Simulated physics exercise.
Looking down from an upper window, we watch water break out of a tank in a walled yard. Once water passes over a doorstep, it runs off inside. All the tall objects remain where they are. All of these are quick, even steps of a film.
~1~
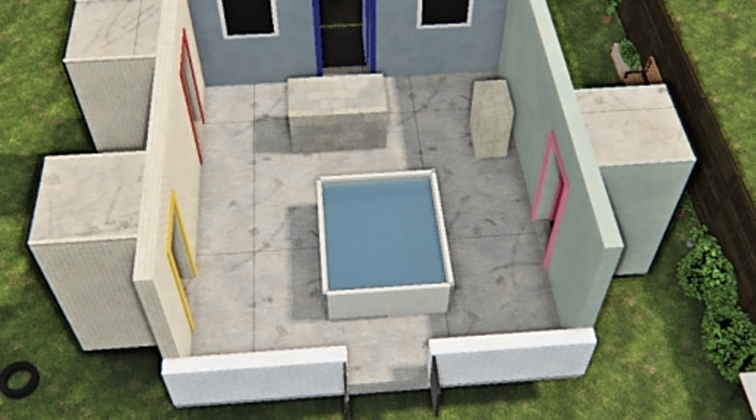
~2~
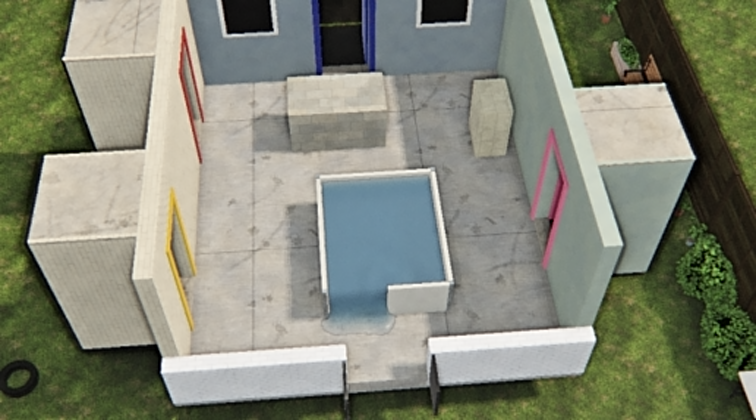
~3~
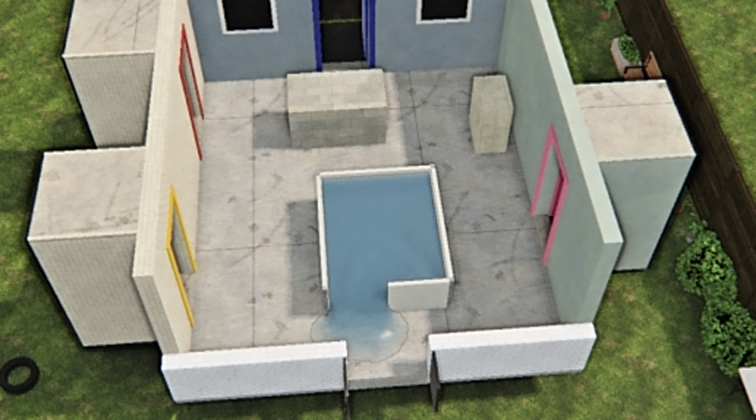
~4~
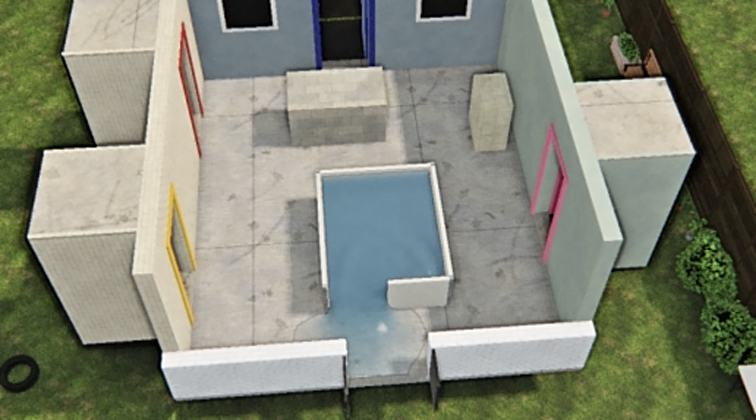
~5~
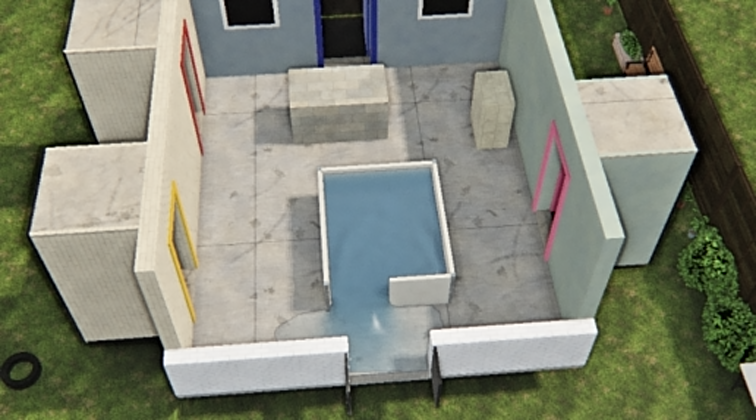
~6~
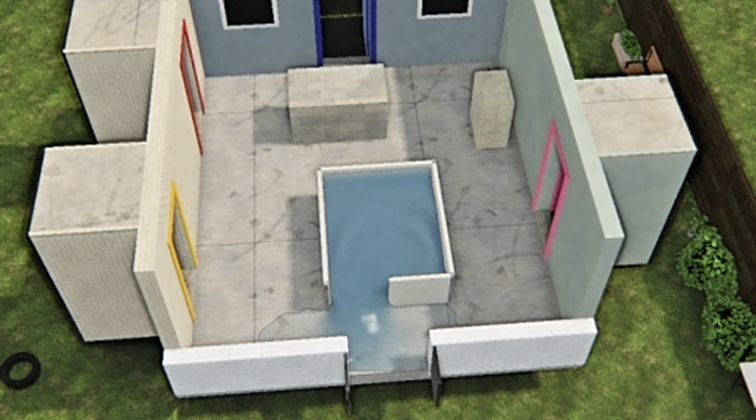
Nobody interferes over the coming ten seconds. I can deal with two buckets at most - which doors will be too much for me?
Red door: Not beyond two buckets. Pink door: Not beyond two buckets. Blue door: Not beyond two buckets. Yellow door: Beyond two buckets.
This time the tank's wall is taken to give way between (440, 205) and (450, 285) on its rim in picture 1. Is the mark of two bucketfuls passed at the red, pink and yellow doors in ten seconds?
Briefly, the red one remains below the line, the pink one crosses the line, and the yellow one crosses the line.
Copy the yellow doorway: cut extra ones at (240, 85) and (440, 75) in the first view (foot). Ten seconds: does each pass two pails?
Tops it; comes up short.
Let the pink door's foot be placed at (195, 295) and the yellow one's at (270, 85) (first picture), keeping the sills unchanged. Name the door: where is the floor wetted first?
The pink-painted one, as it turns out.
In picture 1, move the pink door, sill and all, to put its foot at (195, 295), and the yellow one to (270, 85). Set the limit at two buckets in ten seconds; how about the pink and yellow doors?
Note: Pink beats the limit, yellow beats the limit.
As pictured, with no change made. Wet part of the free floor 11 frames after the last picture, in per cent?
15 %.
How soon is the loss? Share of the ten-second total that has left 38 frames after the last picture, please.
Result, approximate: 80 per cent.
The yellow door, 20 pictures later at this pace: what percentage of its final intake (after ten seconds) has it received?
Close to 45 %.
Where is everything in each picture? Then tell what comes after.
Still water in the tank at (382, 232), in the first frame.
Water pours out at (358, 305) and has run to (390, 323), in the second frame.
Water pours out at (358, 304) and has run to a hidden place, in the third frame.
The front is at a hidden place, out from the gap at (358, 302), in the fourth frame.
The front is at a hidden place, out from the gap at (359, 299), in the fifth frame.
Water pours out at (359, 299) and has run to a hidden place, in the sixth frame.
A moment on, water covers 10 % of the floor; the red door not reached, the pink door not reached, the blue door not reached, the yellow door not reached.
Next, water covers 15 % of the floor; the red door not reached, the pink door not reached, the blue door not reached, the yellow door under two buckets in.
Then, water covers 30 % of the floor; the red door wet at the sill, nothing in, the pink door not reached, the blue door not reached, the yellow door over two buckets in.
Later, water covers 50 % of the floor; the red door wet at the sill, nothing in, the pink door not reached, the blue door wet at the sill, nothing in, the yellow door far over two buckets in.
In the end, water covers 70 % of the floor; the red door wet at the sill, nothing in, the pink door not reached, the blue door wet at the sill, nothing in, the yellow door far over two buckets in.
